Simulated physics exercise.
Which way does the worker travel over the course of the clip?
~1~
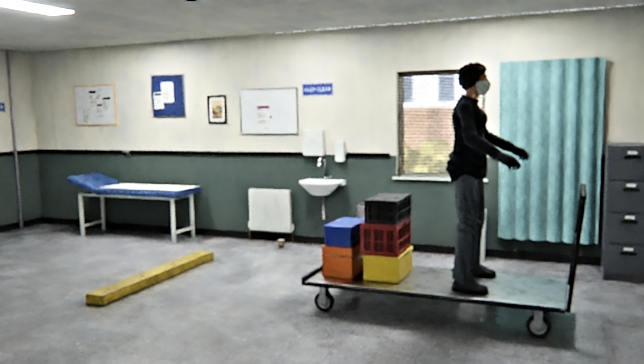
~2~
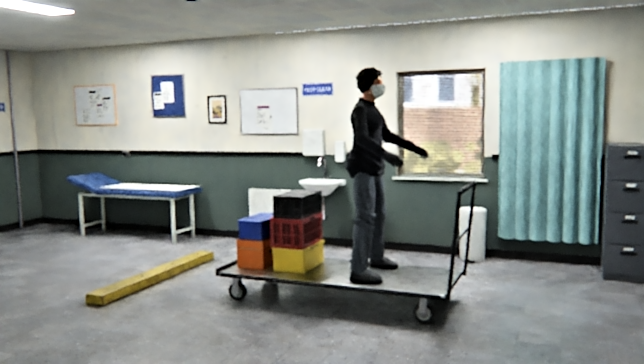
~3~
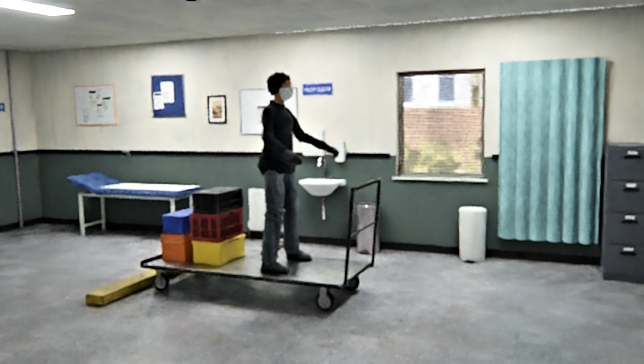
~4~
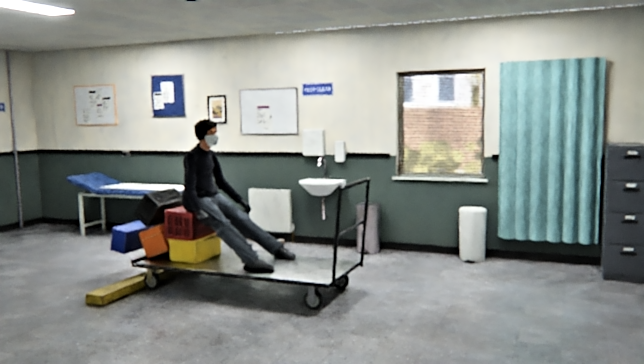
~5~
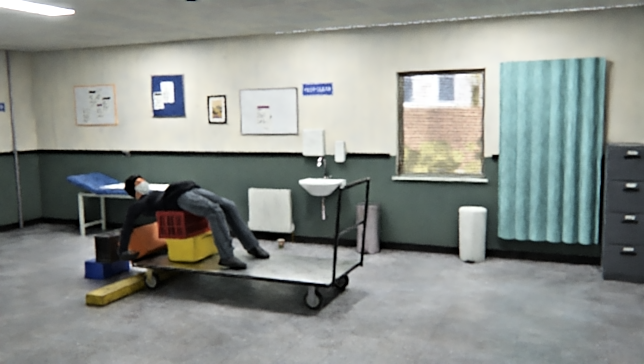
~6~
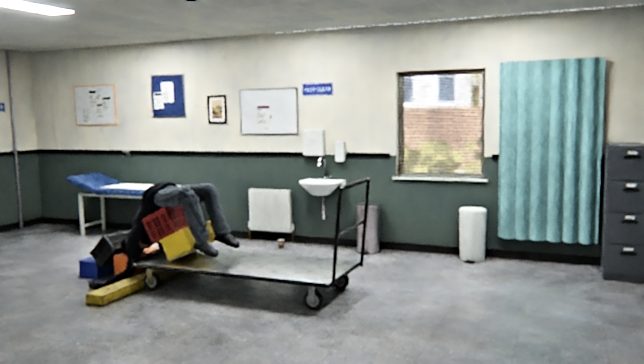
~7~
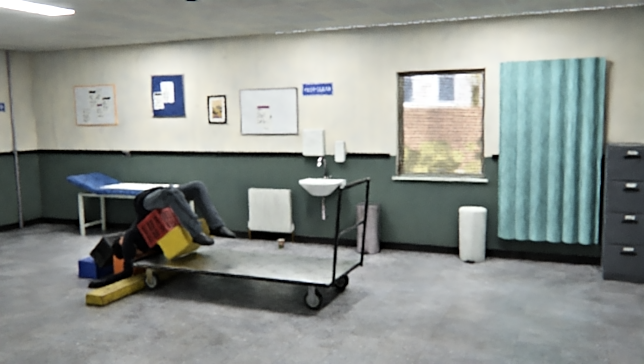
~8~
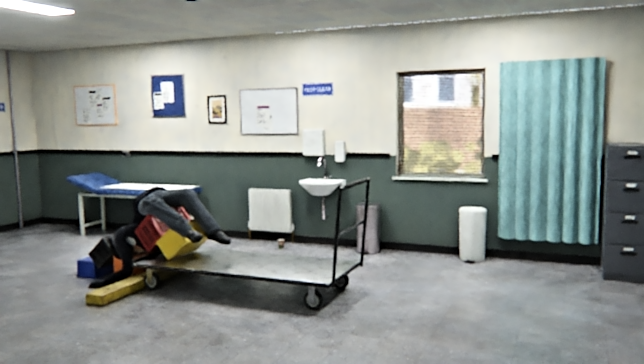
The worker moves to the left, first riding on the trolley and then falling toward its front end.
